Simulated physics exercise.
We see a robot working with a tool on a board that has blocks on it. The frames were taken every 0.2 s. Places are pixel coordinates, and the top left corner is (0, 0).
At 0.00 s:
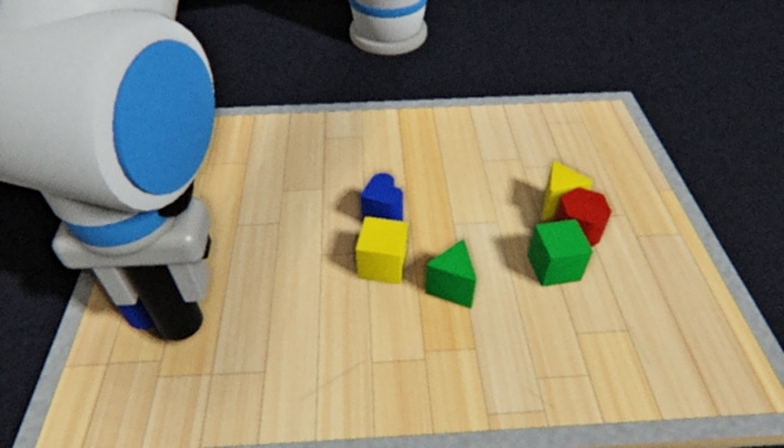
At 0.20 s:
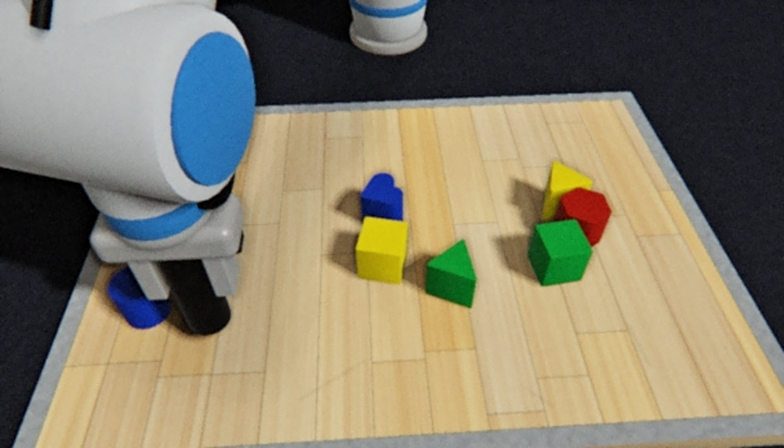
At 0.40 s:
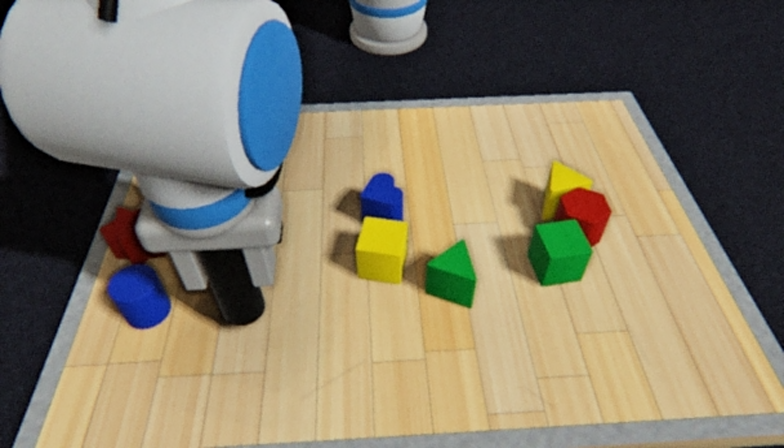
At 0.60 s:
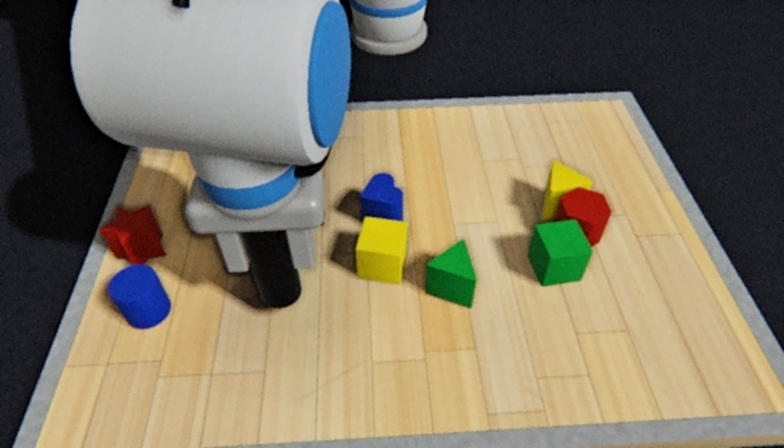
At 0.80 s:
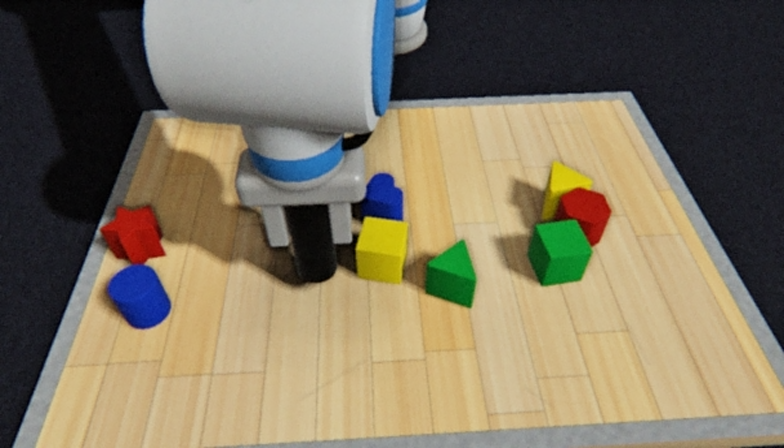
A robot arm moves a dark tool right across the board toward still blocks.
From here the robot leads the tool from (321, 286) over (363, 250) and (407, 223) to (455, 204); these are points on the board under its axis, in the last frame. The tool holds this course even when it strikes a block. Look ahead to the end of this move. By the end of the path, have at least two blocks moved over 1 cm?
Yes, I think so.
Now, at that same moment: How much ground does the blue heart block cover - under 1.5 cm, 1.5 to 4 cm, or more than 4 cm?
Range: 1.5 to 4 cm.
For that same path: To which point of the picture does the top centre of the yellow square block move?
My estimate: (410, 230).
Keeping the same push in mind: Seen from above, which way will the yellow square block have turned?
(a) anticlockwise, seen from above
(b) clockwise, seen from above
Choice b: Clockwise, seen from above.
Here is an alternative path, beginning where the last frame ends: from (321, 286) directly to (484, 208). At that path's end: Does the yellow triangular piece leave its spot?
No
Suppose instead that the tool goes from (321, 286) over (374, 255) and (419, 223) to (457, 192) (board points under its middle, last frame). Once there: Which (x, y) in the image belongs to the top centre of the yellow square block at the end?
Located at (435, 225).
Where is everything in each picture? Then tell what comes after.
The first picture shows lower end of the tool (182, 323), tops of blocks, yellow square block (382, 235), blue heart block (383, 189), green triangular piece (456, 260).
The second picture shows tool (210, 318), blocks as before.
The third picture shows tool (245, 309), blocks as before.
The fourth picture shows tool (282, 292), blocks as before.
The fifth picture shows tool (318, 268), yellow square block (382, 235), blue heart block (383, 189), green triangular piece (456, 260).
What follows on the original path. One third of the way, tool (362, 232); yellow square block (399, 232).
Two thirds of the way, tool (410, 204); yellow square block (410, 230), turned 40° clockwise; blue heart block (401, 169), turned 45° anticlockwise.
At the end, tool (457, 185); yellow square block (410, 230), turned 40° clockwise; blue heart block (402, 168), turned 50° anticlockwise; green triangular piece not moved.
